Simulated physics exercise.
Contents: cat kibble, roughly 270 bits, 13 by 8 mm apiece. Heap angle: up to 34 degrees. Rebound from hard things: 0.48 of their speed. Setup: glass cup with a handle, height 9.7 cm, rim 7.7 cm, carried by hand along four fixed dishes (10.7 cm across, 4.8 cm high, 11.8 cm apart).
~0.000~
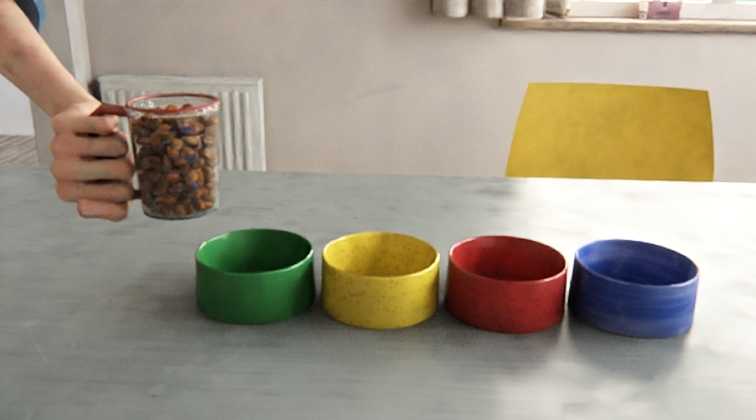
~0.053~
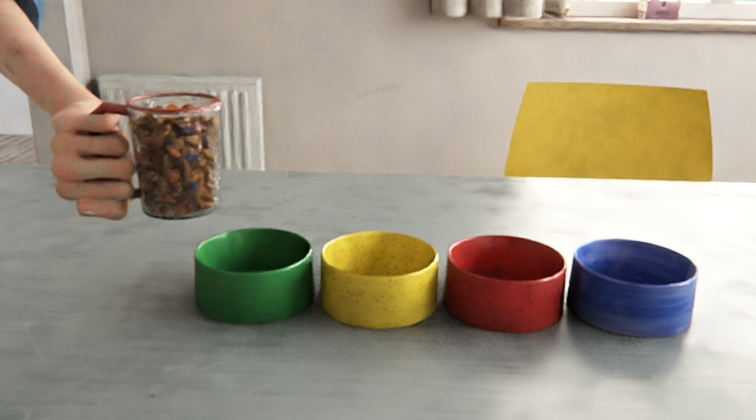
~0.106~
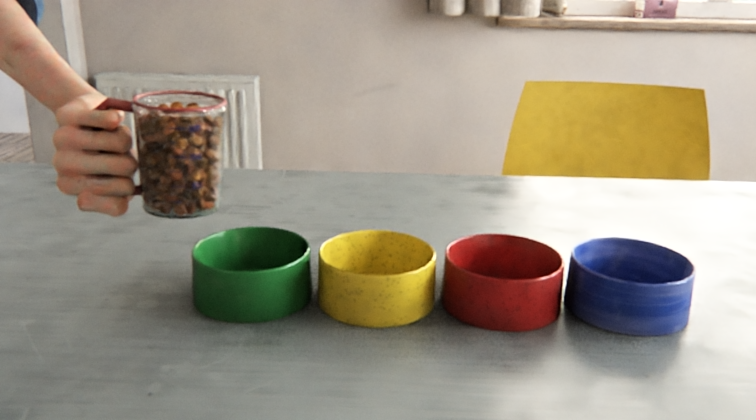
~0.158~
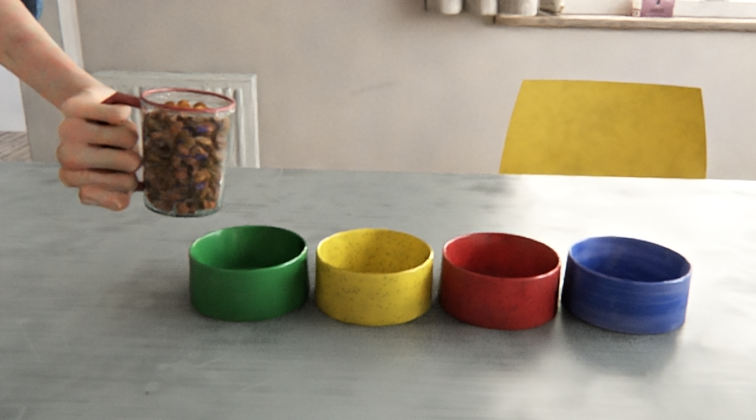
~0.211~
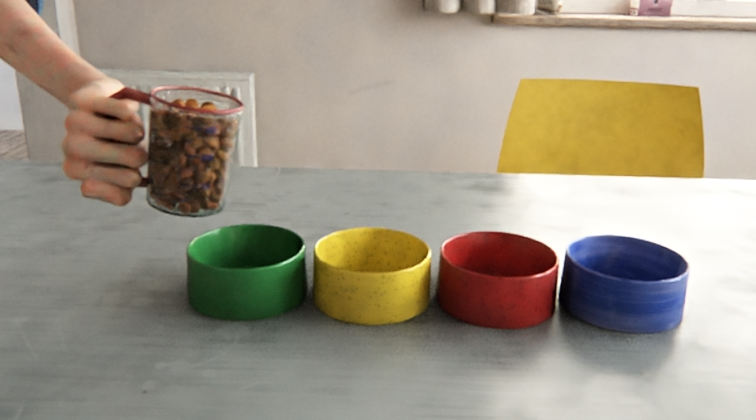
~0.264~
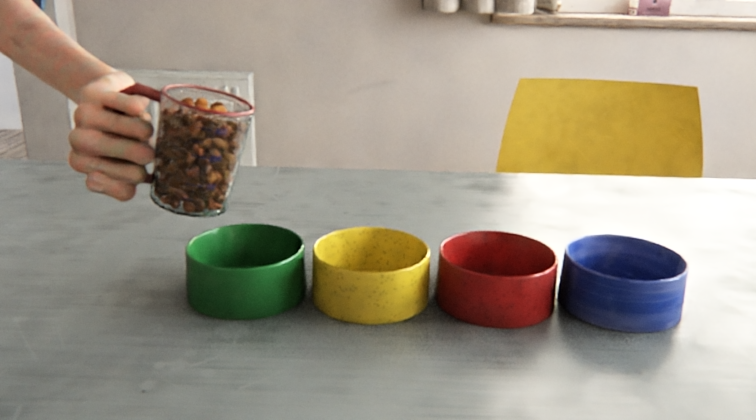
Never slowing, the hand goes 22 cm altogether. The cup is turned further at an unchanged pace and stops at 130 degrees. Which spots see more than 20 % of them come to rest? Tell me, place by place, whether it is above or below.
My prediction: Red: Gets more than a fifth, blue: Gets a fifth at most, green: Gets a fifth at most, yellow: Gets a fifth at most, counter: Gets a fifth at most.
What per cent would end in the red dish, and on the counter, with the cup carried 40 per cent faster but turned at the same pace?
The shares would then be red 90 and counter 10.
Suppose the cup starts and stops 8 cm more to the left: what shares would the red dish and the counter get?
Red 0, counter 0.
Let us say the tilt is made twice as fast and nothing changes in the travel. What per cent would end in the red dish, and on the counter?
The red dish 0, the counter 0.
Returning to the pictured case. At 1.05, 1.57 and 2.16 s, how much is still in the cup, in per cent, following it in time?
Series: 100 / 85 / 0 per cent.
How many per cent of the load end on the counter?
10 per cent.
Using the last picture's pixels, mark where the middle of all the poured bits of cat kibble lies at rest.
Near (482, 276).
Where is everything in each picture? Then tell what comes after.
Cup at (178, 156), tilt 0 degrees, lip at (217, 104), moved 0.0 cm; middle of the pieces at (173, 161); green dish at (255, 250); yellow dish at (381, 254); red dish at (508, 258); blue dish at (636, 261), in the first frame.
Cup at (178, 155), tilt 1 degrees, lip at (218, 104), moved 0.2 cm; middle of the pieces at (173, 160), in the second frame.
Cup at (181, 154), tilt 3 degrees, lip at (223, 104), moved 0.6 cm; middle of the pieces at (176, 159), in the third frame.
Cup at (186, 153), tilt 7 degrees, lip at (232, 106), moved 1.3 cm; middle of the pieces at (181, 157), in the fourth frame.
Cup at (192, 152), tilt 10 degrees, lip at (241, 108), moved 2.1 cm; middle of the pieces at (186, 156), in the fifth frame.
Cup at (199, 151), tilt 14 degrees, lip at (252, 111), moved 2.8 cm; middle of the pieces at (193, 155); green dish at (246, 245); yellow dish at (371, 249); red dish at (498, 253); blue dish at (625, 257). The cup turns about 70 degrees a second and travels 14 cm a second, in the sixth frame.
After 1.05 s, tilt 68 degrees; cup holds 100 %.
Then, at 1.57 s, tilt 104 degrees; cup holds 85 %, red 10 %.
After 2.16 s, tilt 130 degrees; cup holds 0 %, red 90 %.
In the end, at 2.8 s, red 90 %, blue 0 %, green 0 %, yellow 0 %, counter 10 %.
